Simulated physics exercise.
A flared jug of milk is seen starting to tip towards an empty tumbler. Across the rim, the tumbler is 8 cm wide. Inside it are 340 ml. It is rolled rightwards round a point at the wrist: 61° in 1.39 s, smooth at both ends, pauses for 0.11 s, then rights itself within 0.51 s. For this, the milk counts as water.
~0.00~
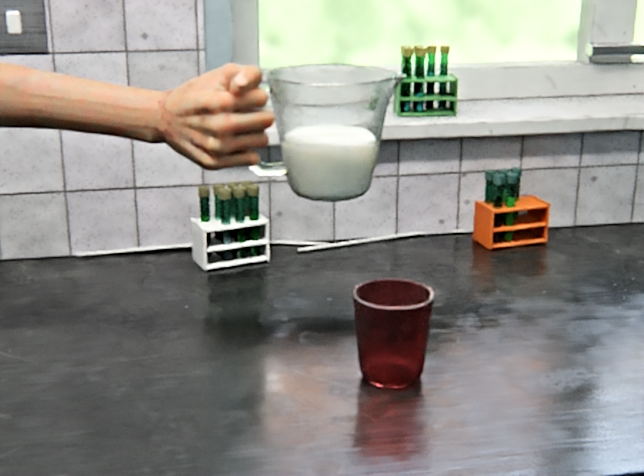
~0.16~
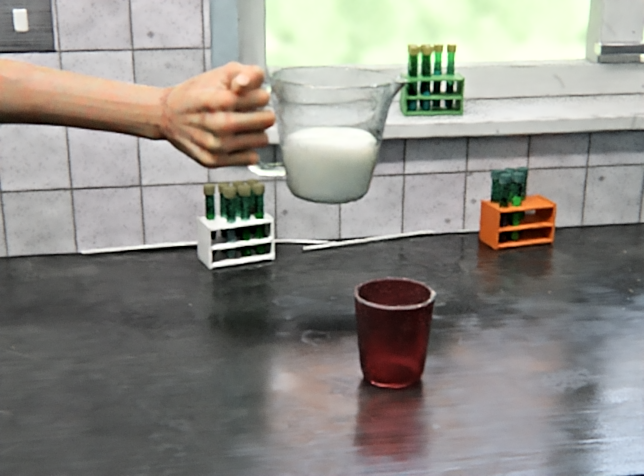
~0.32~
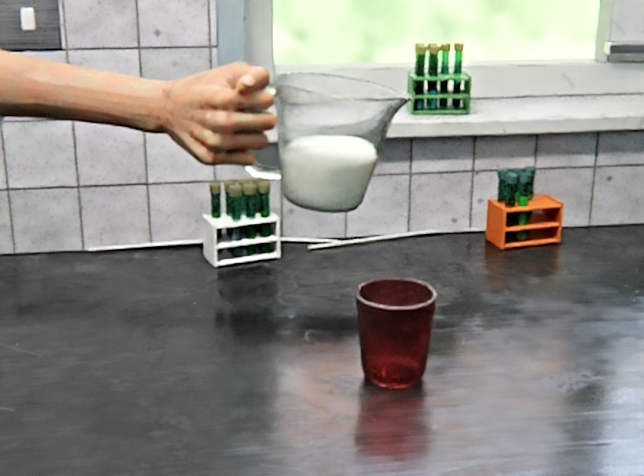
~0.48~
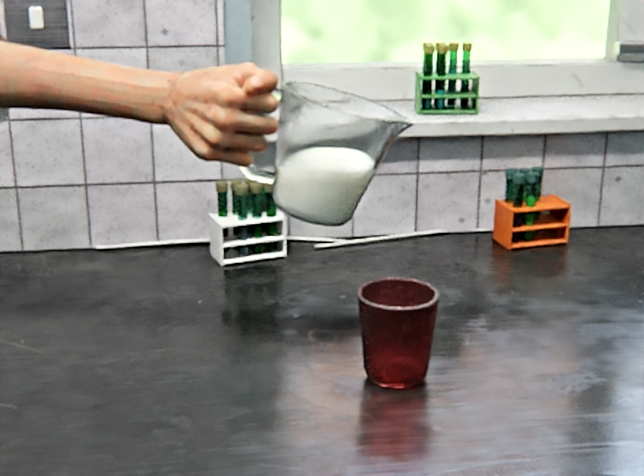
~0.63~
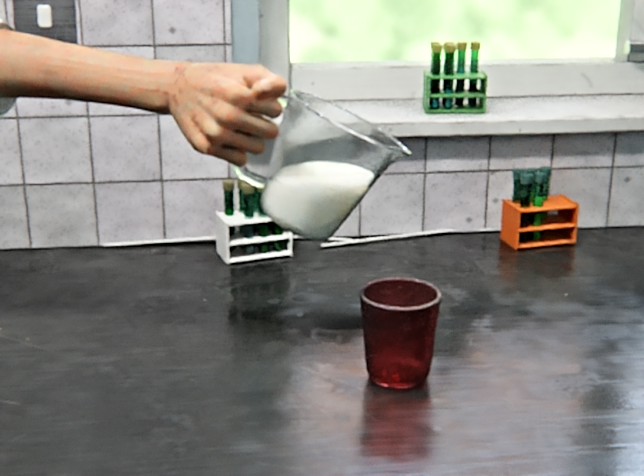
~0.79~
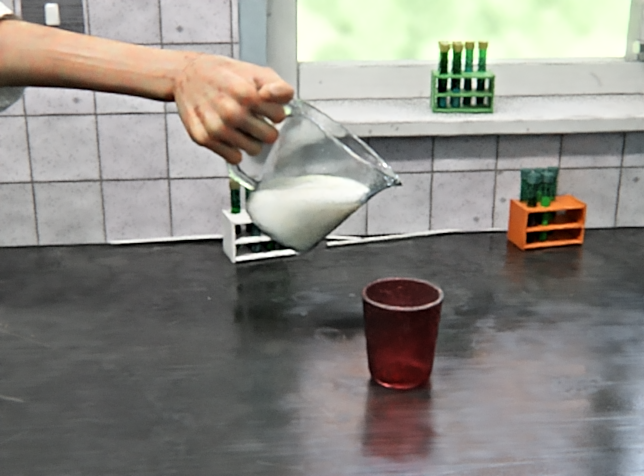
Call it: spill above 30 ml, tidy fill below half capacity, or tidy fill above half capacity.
Tidy, below half.
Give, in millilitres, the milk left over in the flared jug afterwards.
About 230 ml.
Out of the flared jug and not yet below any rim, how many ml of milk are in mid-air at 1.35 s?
Around 25 ml is in the air.
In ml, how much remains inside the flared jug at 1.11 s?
Roughly 330 ml remains.
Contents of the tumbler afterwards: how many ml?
Roughly 90 ml.
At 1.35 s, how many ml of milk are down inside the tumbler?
Roughly 30 ml, give or take.
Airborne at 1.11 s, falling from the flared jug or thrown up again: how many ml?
Estimate: Near 10 ml.
After 1.11 s the tilt is 55° and the tumbler has 0 ml, the flared jug 330 ml, and 0 ml is on the worktop.
After 1.35 s the tilt is 61° and the tumbler has 30 ml, the flared jug 285 ml, and 0 ml is on the worktop.
After 1.59 s the tilt is 56° and the tumbler has 80 ml, the flared jug 240 ml, and 0 ml is on the worktop.
After 1.86 s the tilt is 13° and the tumbler has 95 ml, the flared jug 235 ml, and 5 ml is on the worktop.
In the end the tumbler has 95 ml, the flared jug 235 ml, and 10 ml is on the worktop.
